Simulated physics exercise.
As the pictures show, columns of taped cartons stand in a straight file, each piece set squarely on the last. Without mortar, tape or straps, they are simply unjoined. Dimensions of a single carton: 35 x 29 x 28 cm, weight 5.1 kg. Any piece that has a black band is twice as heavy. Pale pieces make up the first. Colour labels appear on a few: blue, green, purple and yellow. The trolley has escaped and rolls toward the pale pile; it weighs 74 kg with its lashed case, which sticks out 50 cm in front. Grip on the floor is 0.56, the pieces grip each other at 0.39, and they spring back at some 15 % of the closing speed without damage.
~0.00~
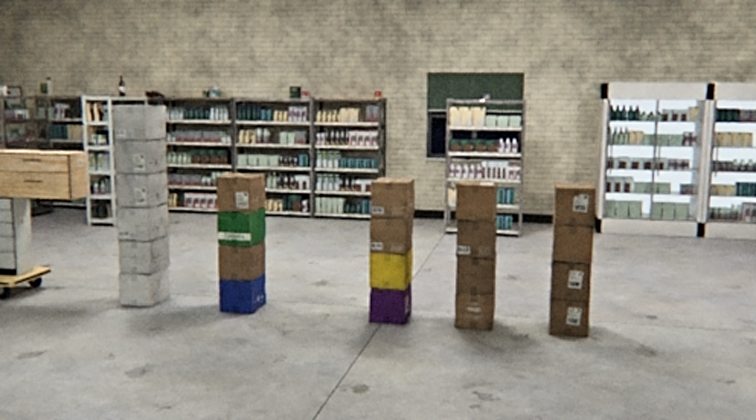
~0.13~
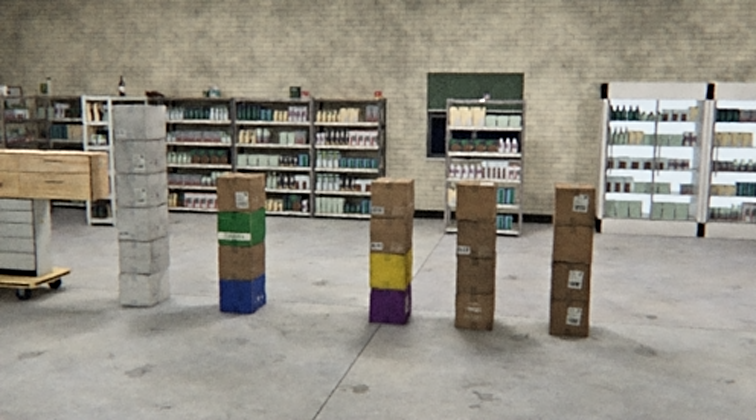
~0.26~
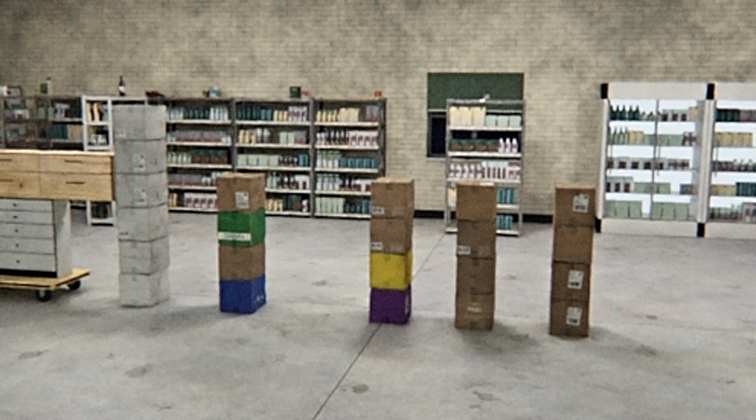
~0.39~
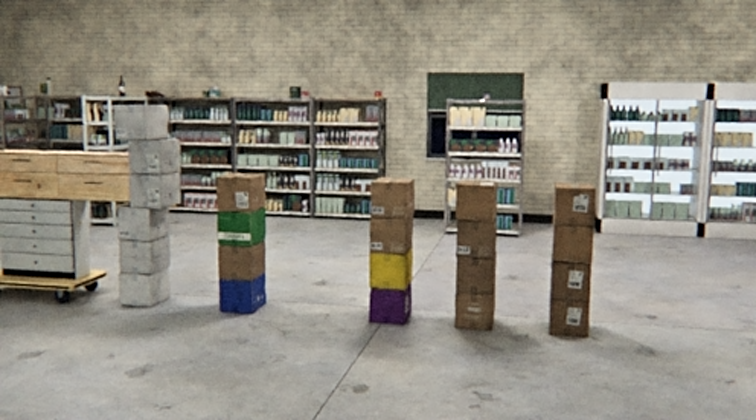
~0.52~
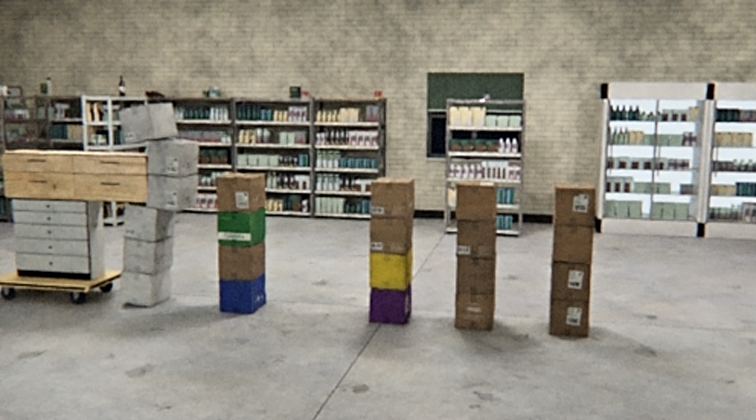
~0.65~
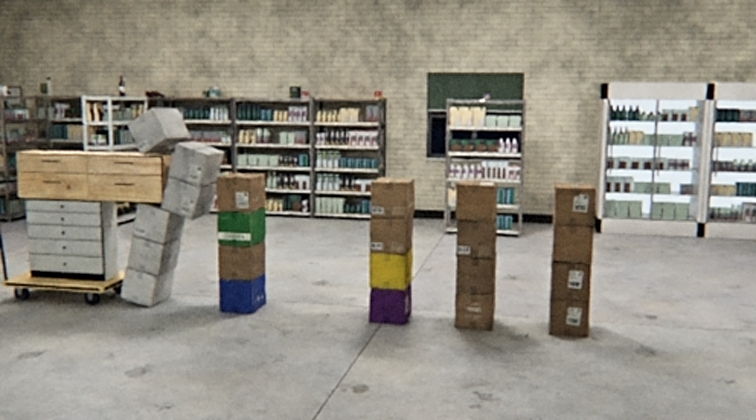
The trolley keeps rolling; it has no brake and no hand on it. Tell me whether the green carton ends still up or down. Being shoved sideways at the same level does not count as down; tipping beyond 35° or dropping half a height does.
The green carton ends down.
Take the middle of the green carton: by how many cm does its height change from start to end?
Looks like it winds up about 55 centimetres lower.
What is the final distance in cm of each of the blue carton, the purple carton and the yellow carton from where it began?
Net displacement: Blue = 10 cm, purple = 0 cm, yellow = 50 cm.
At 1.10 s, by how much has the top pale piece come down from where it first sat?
20 cm lower.
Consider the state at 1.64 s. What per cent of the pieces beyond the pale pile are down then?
20 per cent.
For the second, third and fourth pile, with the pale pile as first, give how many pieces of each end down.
By pile: Second 3, third 3, fourth 4.
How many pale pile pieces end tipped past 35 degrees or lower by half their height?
Tally of pale pieces: 5.
By 1.10 s, 3 of the pale pile down; none of the 16 other cartons down, 4 disturbed; green carton tilted 15°; blue carton tilted 15°.
By 1.64 s, 5 of the pale pile down; 3 of the 16 other cartons down; green carton on its side; blue carton tilted 29°.
By 3.50 s, 5 of the pale pile down; 14 of the 16 other cartons down; green carton on its side; yellow carton on its side.
When it is over (4.8 s), 5 of the pale pile down; 14 of the 16 other cartons down; green carton on its side; yellow carton on its side; blue carton moved 9 cm. In pixels of the last frame, middles, green carton near (362, 297), yellow carton near (442, 300).
